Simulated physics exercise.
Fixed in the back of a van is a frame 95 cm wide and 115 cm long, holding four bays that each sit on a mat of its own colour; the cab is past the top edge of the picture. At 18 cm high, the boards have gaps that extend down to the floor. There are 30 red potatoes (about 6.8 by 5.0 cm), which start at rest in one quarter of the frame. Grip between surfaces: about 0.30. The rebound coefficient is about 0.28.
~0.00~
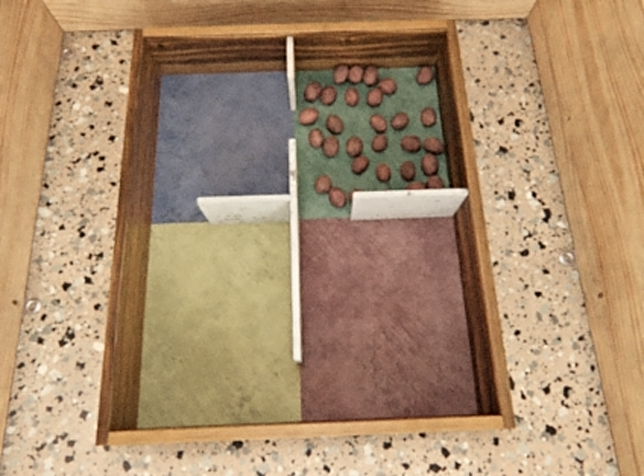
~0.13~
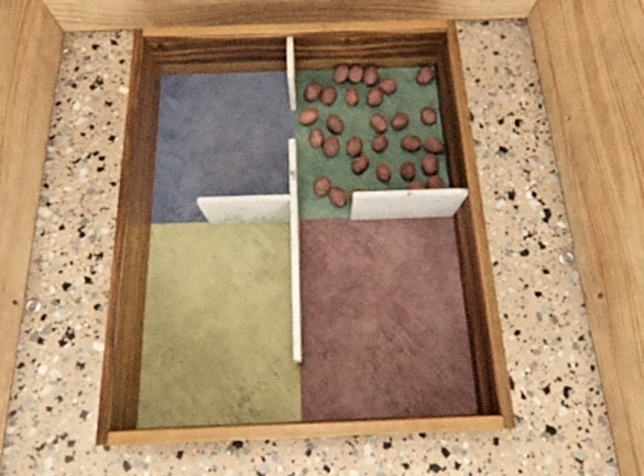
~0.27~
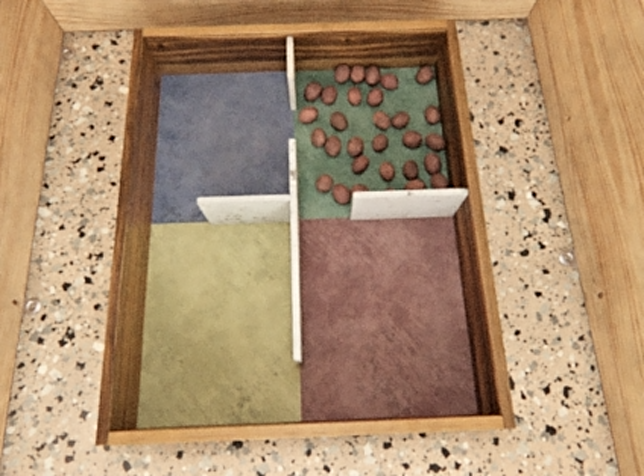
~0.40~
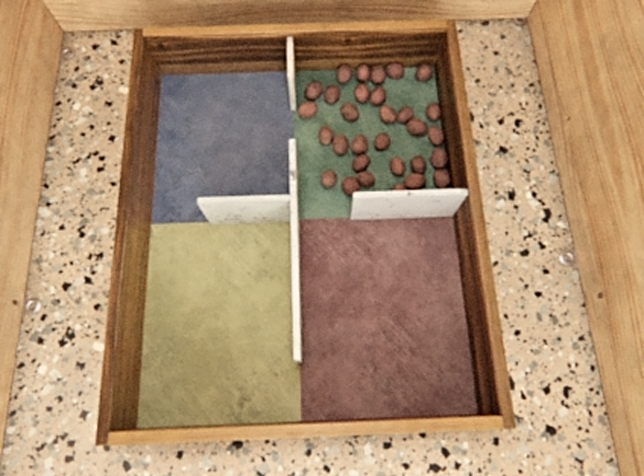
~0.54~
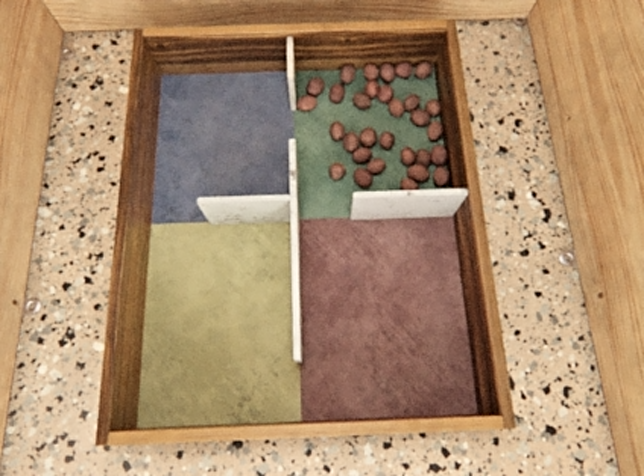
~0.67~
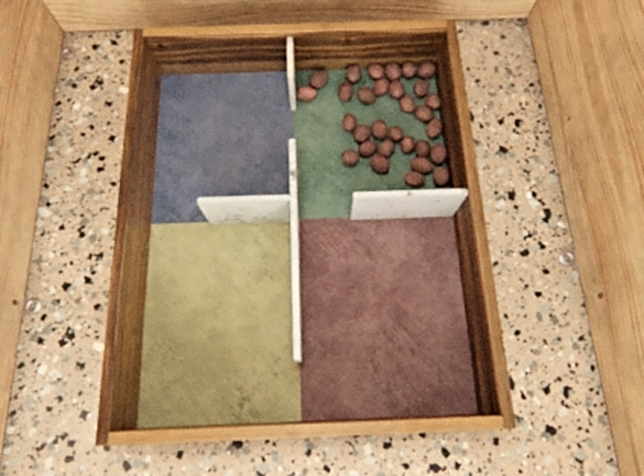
The video shows a wooden frame split by white boards into blue, green, yellow and red bays, with small reddish-brown potatoes resting in the green bay before they shift slightly rightward and bunch more closely along its right side.
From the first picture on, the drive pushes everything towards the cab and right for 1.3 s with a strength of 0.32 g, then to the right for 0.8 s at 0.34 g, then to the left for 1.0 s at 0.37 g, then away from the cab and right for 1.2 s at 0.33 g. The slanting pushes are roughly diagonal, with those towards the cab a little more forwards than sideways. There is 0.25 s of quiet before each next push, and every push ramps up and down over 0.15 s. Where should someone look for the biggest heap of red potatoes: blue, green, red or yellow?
Check the green bay.
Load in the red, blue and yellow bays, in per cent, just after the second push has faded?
Per cent by then - red: 0, blue: 0, yellow: 0.
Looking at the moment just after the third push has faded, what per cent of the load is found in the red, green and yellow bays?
So you get red at 0, green at 50 and yellow at 0 per cent.
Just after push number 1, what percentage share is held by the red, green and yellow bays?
Red 0, green 100, yellow 0 %.
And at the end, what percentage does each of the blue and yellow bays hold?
Final split, approximately: Blue 30 in a hundred, yellow 10 in a hundred.
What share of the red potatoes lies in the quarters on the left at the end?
About 40 %.
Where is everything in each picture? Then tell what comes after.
The first frame shows middle of the blue mat (225, 143); middle of the green mat (370, 138); middle of the red mat (383, 312); middle of the yellow mat (220, 318); 30 in the green bay; the potato farthest behind, in the direction of the first push, is at (337, 197).
In the second frame, 30 in the green bay; the potato farthest behind, in the direction of the first push, is at (338, 197).
In the third frame, 30 in the green bay; the potato farthest behind, in the direction of the first push, is at (324, 184).
In the fourth frame, 30 in the green bay; the potato farthest behind, in the direction of the first push, is at (329, 179).
In the fifth frame, 30 in the green bay; the potato farthest behind, in the direction of the first push, is at (337, 171).
In the sixth frame, 30 in the green bay; the potato farthest behind, in the direction of the first push, is at (351, 158).
After push 1 (1.54 s), 30 in the green bay.
After push 2 (2.59 s), 30 in the green bay.
After push 3 (3.84 s), 1 in the red bay, 13 in the blue bay and 16 in the green bay.
After push 4 (5.29 s), 3 in the red bay, 9 in the blue bay, 15 in the green bay and 3 in the yellow bay.
When it is over (at 6.48 s), 4 in the red bay, 9 in the blue bay, 15 in the green bay and 2 in the yellow bay.
